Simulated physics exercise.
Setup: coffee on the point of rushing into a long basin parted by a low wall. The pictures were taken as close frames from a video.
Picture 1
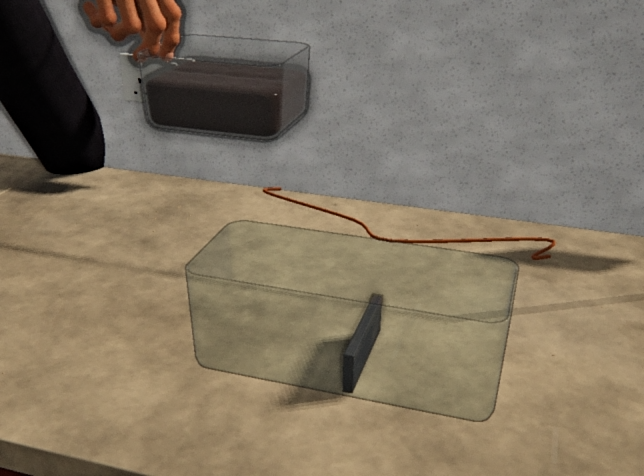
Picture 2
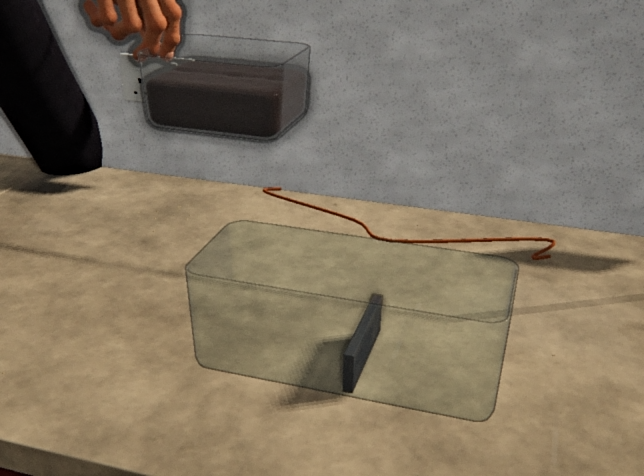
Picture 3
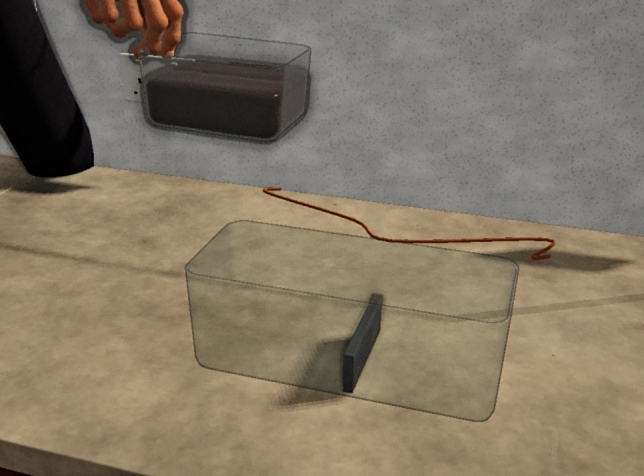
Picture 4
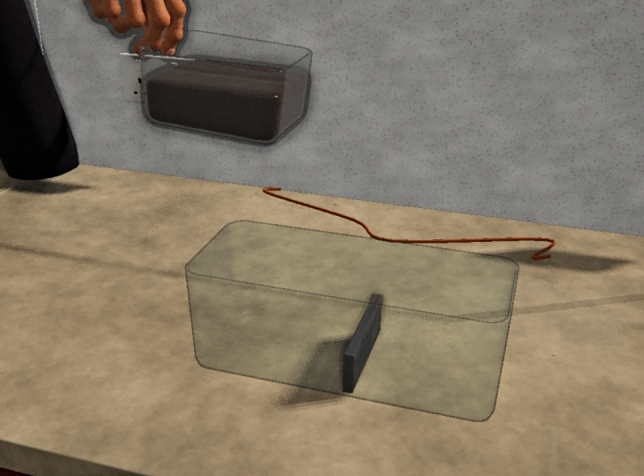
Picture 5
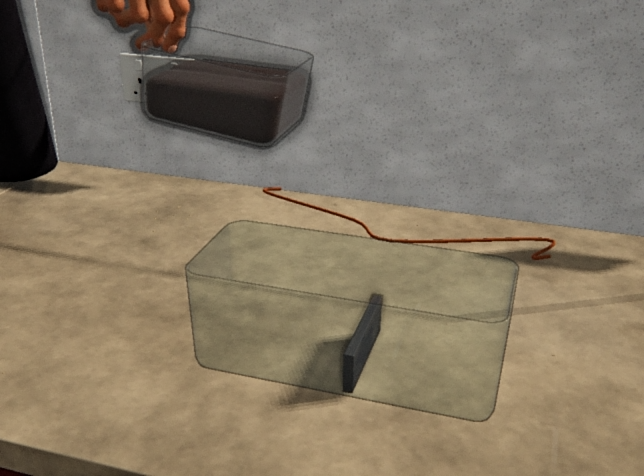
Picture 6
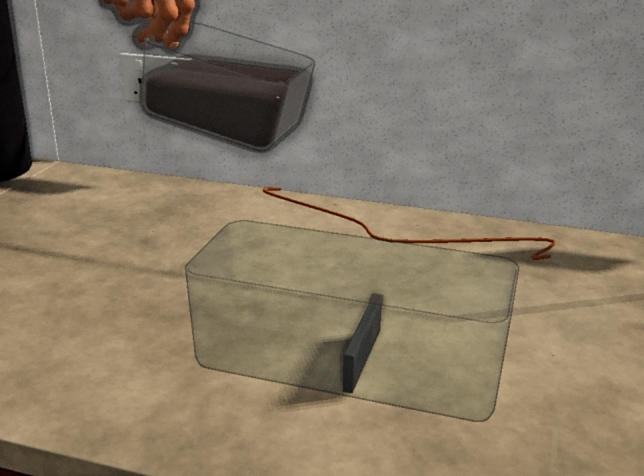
We see a hand holding a clear container of dark liquid above a long transparent basin with a low dividing wall; the container gradually tilts down to the right while a dark cylindrical shape at left slides leftward.
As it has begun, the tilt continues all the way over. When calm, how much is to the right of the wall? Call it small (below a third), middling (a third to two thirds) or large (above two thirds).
Middling.
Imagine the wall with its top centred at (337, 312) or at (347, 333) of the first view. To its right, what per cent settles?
Roughly 65 % and then 60 %.
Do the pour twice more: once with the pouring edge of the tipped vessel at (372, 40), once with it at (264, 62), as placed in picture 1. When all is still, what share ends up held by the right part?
Result, first then second: About 90 % and about 0 %.
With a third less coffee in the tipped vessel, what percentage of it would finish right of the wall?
Result: Around 5 per cent.
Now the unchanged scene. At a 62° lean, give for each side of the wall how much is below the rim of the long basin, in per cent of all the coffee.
I'd put the left part near 5 per cent and the right part near 0.
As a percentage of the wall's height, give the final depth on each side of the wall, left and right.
On the left it is 30 per cent, on the right 30.
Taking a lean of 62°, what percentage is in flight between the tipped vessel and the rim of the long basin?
Near 35 %.
A moment on, the tilt is 62° and 59 per cent is still to pour, 5 is left of the wall and 0 right of it.
Next, the tilt is 93° and 15 per cent is still to pour, 26 is left of the wall and 45 right of it.
Then the tilt is 98° and 2 per cent is still to pour, 49 is left of the wall and 46 right of it.
Later the tilt is 98° and 0 per cent is still to pour, 53 is left of the wall and 46 right of it.
Finally, 53 per cent lies left of the wall, 46 right of it and 1 outside.
